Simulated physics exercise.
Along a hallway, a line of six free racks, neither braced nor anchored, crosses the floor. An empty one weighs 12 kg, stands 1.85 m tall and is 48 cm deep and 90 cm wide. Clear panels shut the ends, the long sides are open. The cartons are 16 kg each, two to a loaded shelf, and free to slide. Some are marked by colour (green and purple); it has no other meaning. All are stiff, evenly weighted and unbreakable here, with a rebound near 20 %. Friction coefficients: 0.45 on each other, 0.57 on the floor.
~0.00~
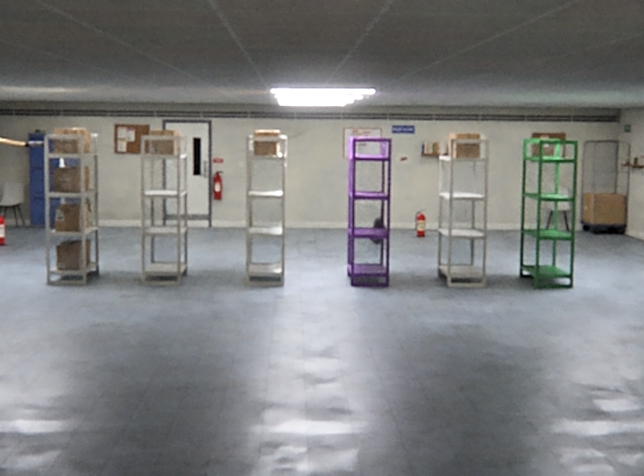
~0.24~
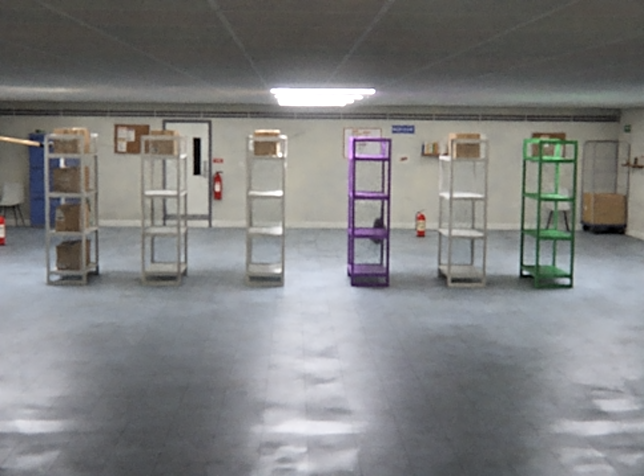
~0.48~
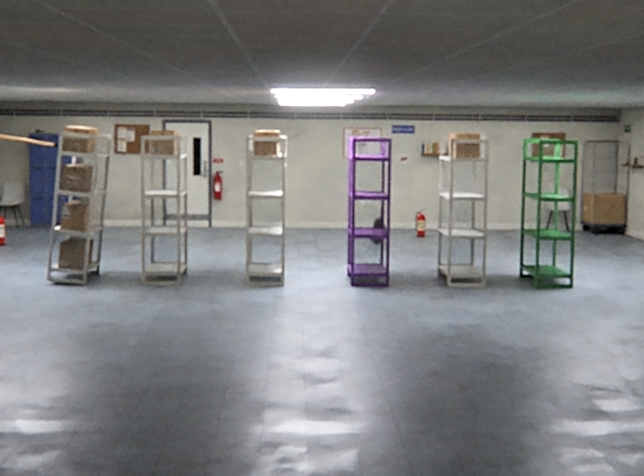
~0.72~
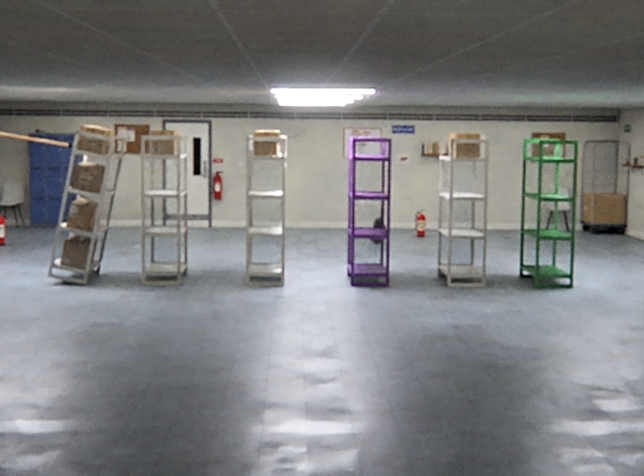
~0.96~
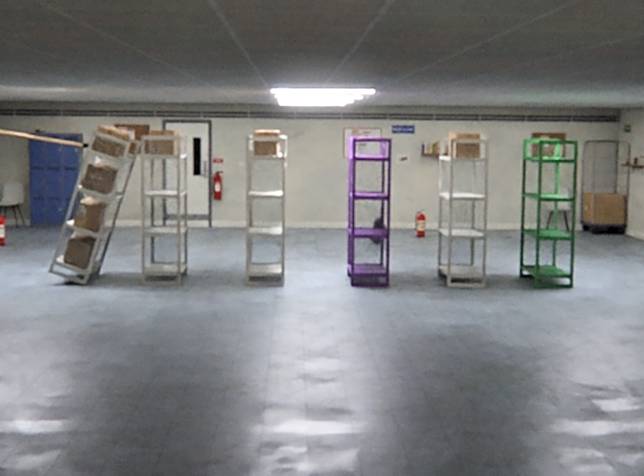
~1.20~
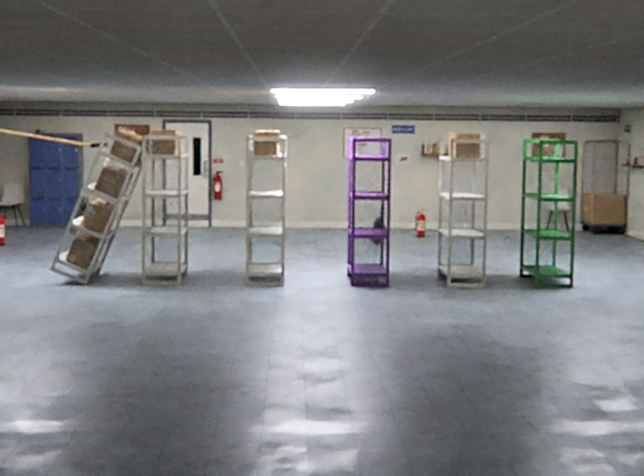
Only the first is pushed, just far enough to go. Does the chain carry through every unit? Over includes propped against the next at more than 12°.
Every one goes over.
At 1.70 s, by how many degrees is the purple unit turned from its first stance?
About 0°.
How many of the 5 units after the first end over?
The count is 5.
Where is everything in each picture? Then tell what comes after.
In the first frame (places mark the middle of the side facing us), pole end (26, 145) 18 cm from the first unit; green unit (556, 215); purple unit (371, 213); the rest undisturbed.
Pole end (41, 145) 7 mm from the first unit; purple unit (371, 213), in the second frame.
Pole end (55, 145) pushing; green unit (556, 215); the rest undisturbed, in the third frame.
Pole end (70, 146) pushing; green unit (556, 215); the rest undisturbed, in the fourth frame.
Pole end (84, 146) pushing; green unit (556, 215); the rest undisturbed, in the fifth frame.
Pole end (92, 146) stopped; purple unit (371, 213); green unit (556, 215); the rest undisturbed, in the sixth frame.
After 1.70 s, 4 cartons spilt or dropped; 1 of the 5 other units over.
After 2.20 s, 10 cartons spilt or dropped; 2 of the 5 other units over.
After 2.76 s, 12 cartons spilt or dropped; 3 of the 5 other units over; purple unit leaning 32°.
After 3.48 s, 14 cartons spilt or dropped; 5 of the 5 other units over; green unit leaning 72°; purple unit leaning 66°.
At rest (5.1 s), 14 cartons spilt or dropped; 5 of the 5 other units over; green unit lying flat; purple unit leaning 68°. Not one is left standing. As the last picture would show them, middles, purple unit near (450, 238).
